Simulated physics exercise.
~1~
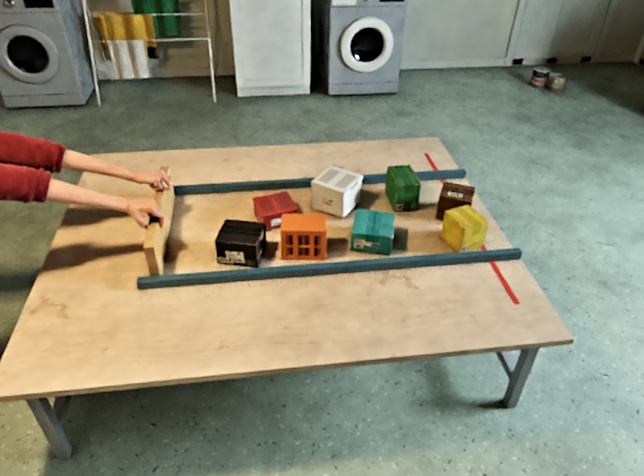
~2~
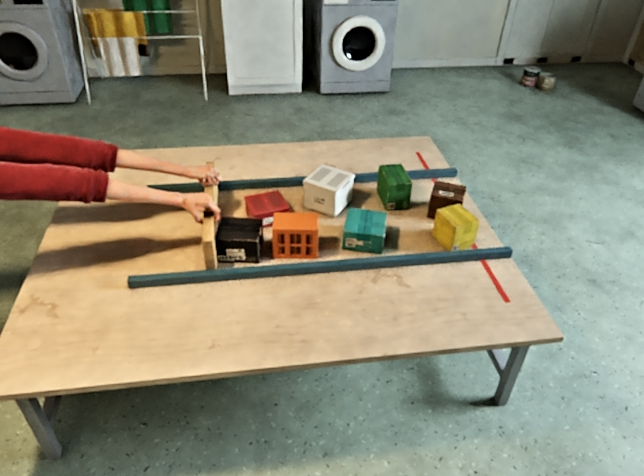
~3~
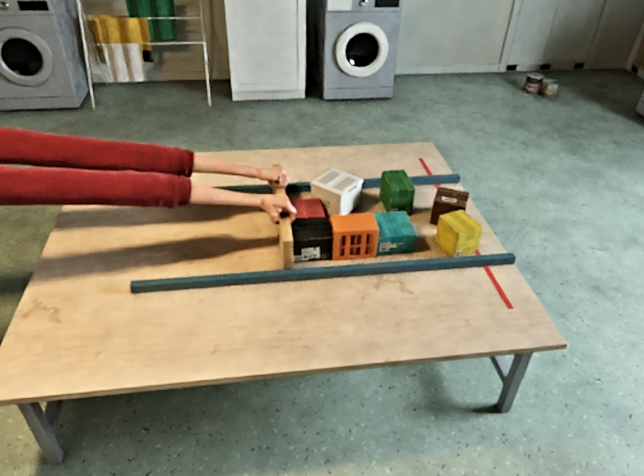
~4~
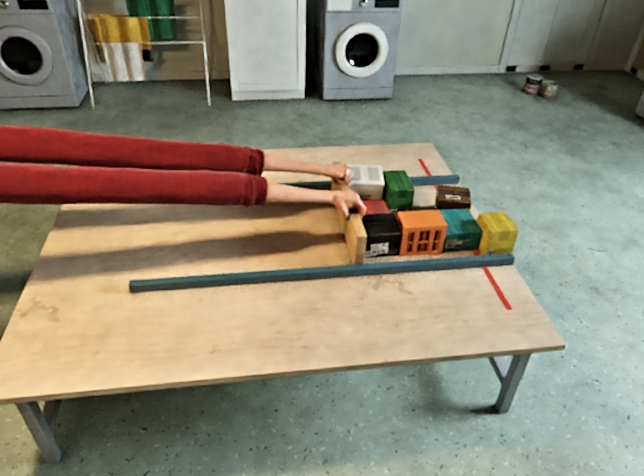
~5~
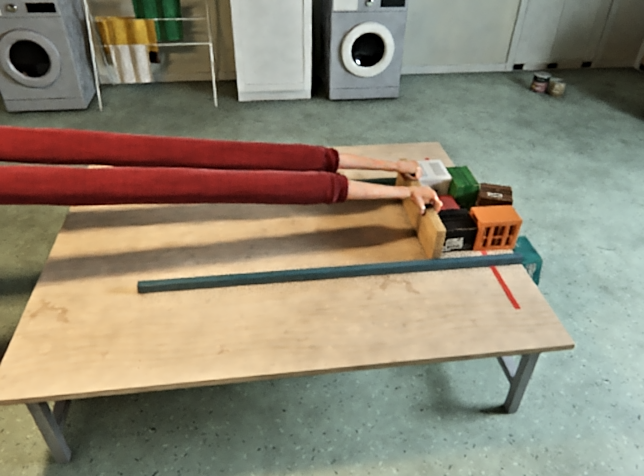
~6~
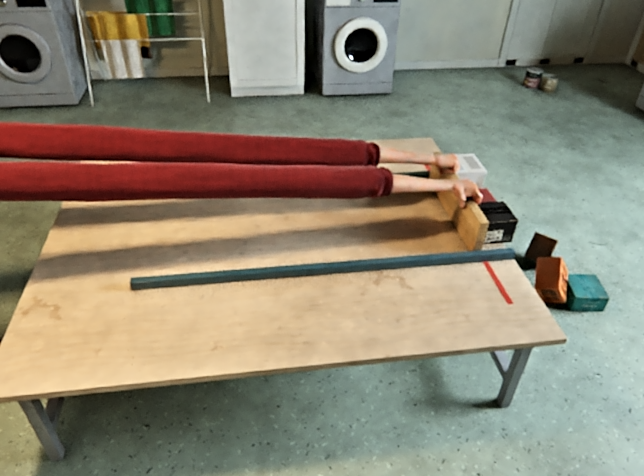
A wooden plank, pushed by two red-sleeved arms, slid right along a table, gathering colourful boxes and shoving them towards the far end, where the yellow, turquoise, green, brown and orange ones dropped off while the black, red and white ones stayed up.
